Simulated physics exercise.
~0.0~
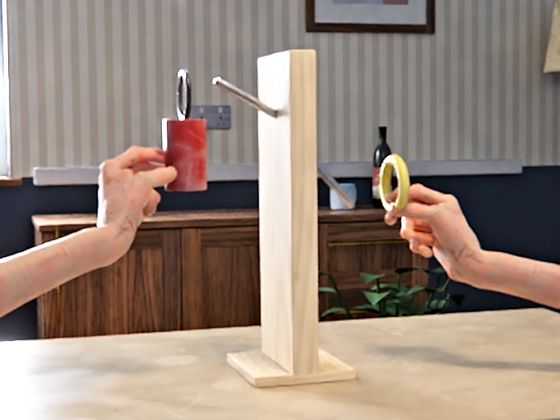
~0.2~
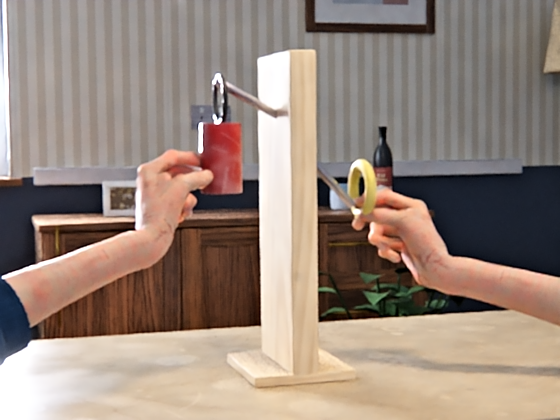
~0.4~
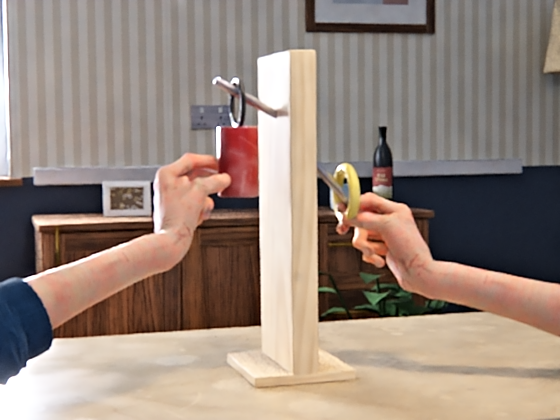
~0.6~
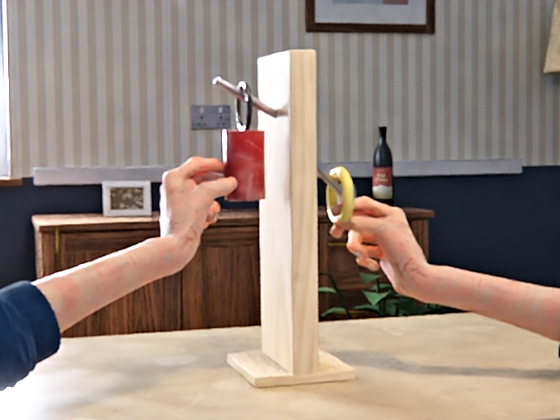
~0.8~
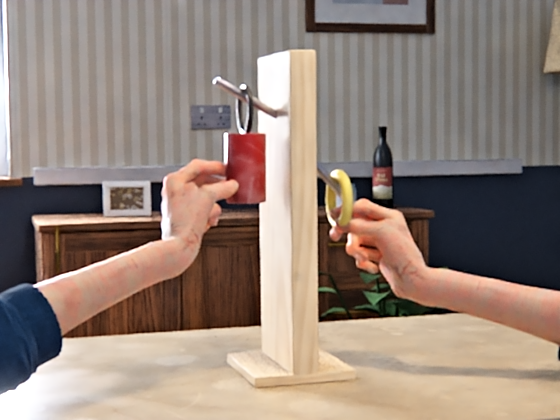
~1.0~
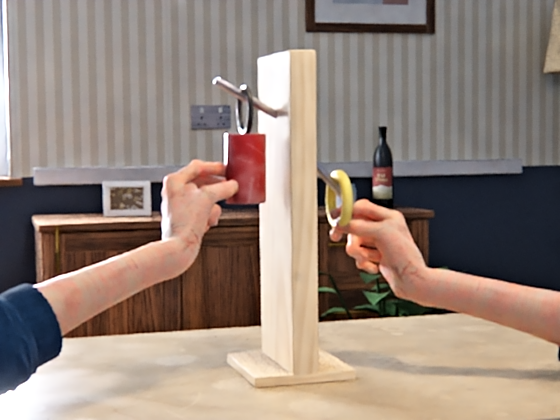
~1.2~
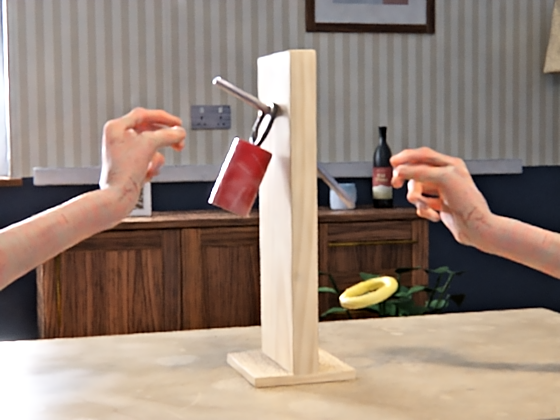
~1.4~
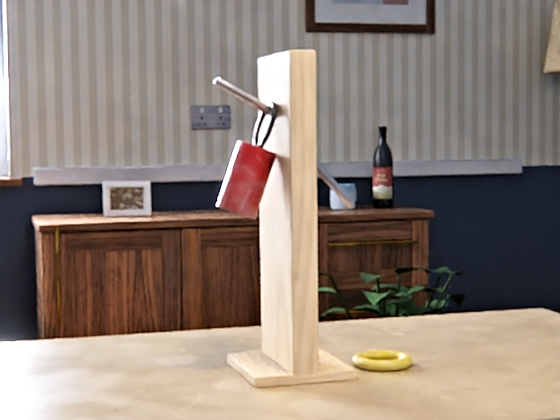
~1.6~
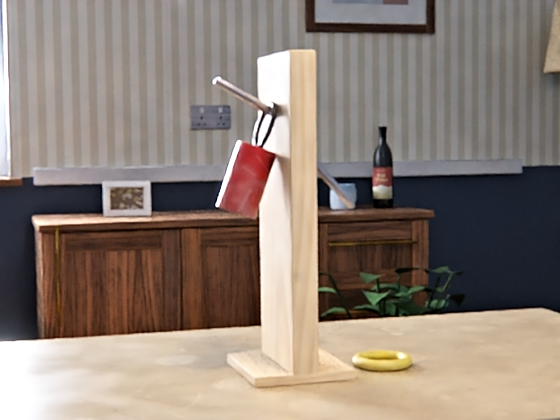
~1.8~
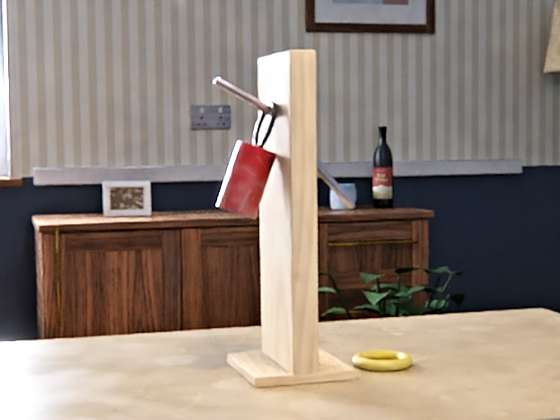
At the start, two hands reach in from either side of a pale wooden stand with a peg on each side, the left holding a red lantern by its body and the right holding a yellow ring of tape. Both hands move inward, bringing the lantern's loop onto the left peg and the tape to the right peg. They hold still briefly, then let go and draw back. The tape drops beside the stand, while the lantern slides down its peg and tilts. Finally, the lantern hangs tilted against the stand and the tape lies flat on the table.
